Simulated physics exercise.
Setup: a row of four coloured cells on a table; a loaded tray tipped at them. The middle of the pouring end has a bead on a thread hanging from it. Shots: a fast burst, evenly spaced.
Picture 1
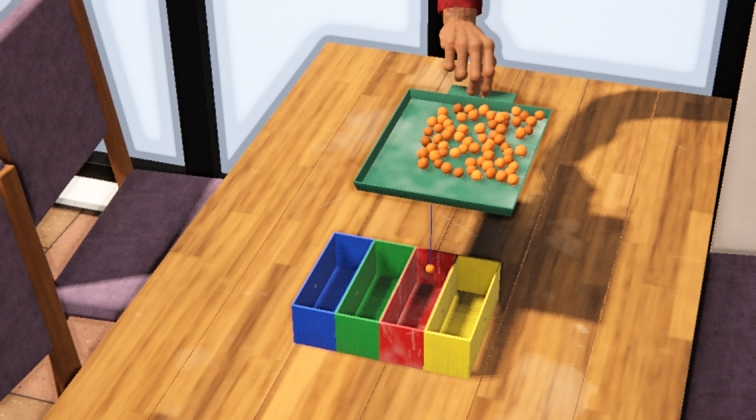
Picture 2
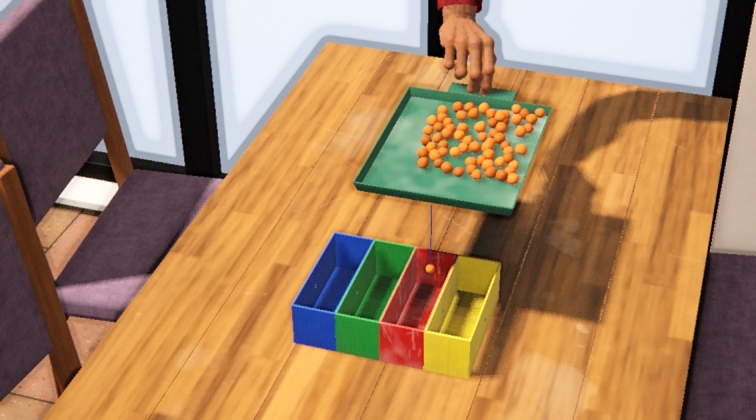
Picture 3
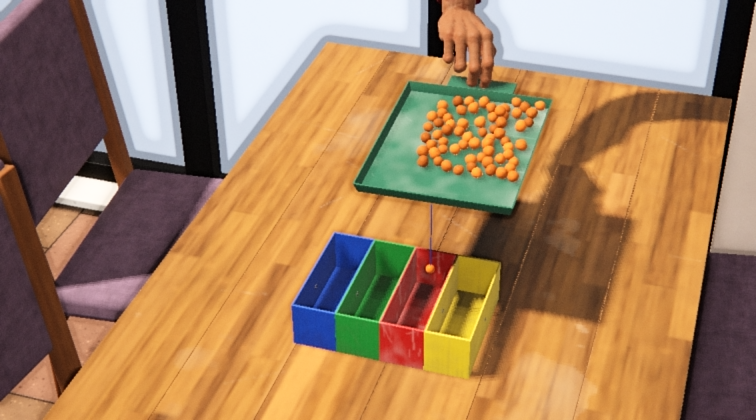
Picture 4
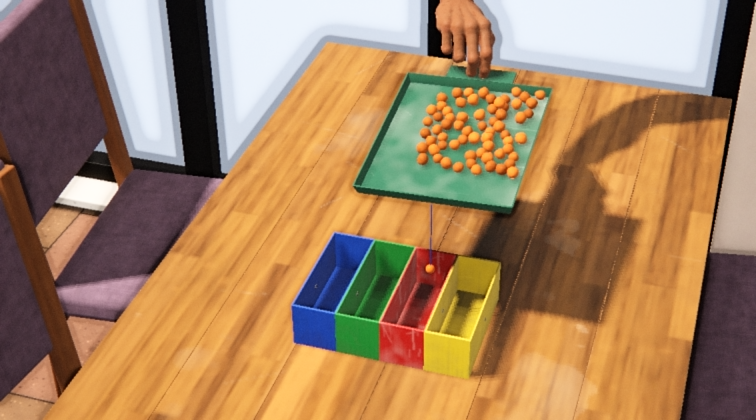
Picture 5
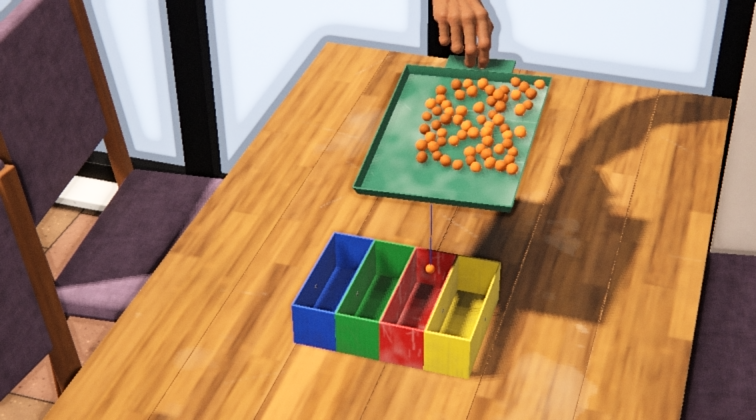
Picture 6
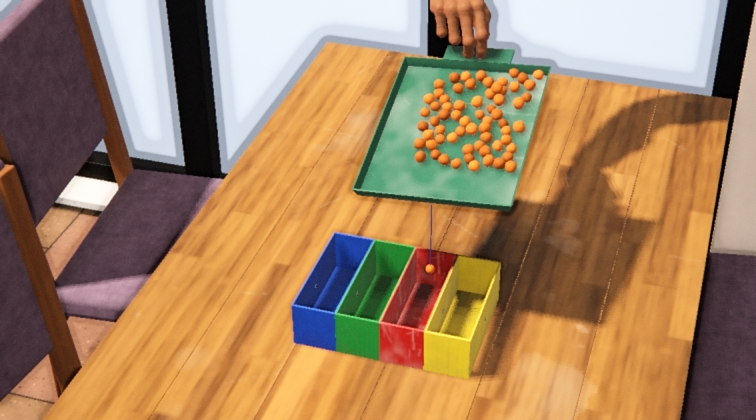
The clip opens on a hand at the far edge of a green tray of small orange balls, held level above a row of blue, green, red and yellow cells on a wooden table. The far edge gradually rises, tilting the tray toward the cells, its near left corner lowest, while the balls stay clustered.
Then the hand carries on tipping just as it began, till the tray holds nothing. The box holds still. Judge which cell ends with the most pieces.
The green cell ends with the most.
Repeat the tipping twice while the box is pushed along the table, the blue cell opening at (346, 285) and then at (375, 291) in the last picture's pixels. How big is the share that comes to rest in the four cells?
You'd see around 100 per cent and then around 70 per cent.
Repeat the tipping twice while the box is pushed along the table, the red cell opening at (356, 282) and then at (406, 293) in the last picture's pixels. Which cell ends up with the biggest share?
Try one: The red one; try two: That green cell.
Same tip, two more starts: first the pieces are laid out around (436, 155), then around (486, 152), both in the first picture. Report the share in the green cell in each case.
It would be 40 in a hundred, and then 40 in a hundred.
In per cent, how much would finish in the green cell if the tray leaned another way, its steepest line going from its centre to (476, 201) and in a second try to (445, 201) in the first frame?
In order, some 0 % and some 10 %.
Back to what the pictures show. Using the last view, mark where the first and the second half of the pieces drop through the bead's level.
Around (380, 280), followed by around (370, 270).
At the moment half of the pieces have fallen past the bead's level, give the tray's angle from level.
It is at around 110 degrees.
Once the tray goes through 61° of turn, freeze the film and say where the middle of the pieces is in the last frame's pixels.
I'd mark it close to (399, 181).
Soon after the last picture, tray tipped steeply; most on the tray; a small part in the green cell; a stray few in the blue cell; a stray few in the red cell; a small part falling or outside the box.
A little later, tray tipped right over; most on the tray; a small part in the green cell; a small part in the blue cell; a stray few in the red cell; a small part falling or outside the box.
Later still, tray tipped past a quarter turn; about half in the green cell; about a quarter in the red cell; about a quarter in the blue cell; a small part in the yellow cell; a small part falling or outside the box.
At rest, tray tipped past a quarter turn; about half in the green cell; about a quarter in the red cell; about a quarter in the blue cell; a small part in the yellow cell; a small part outside the box.
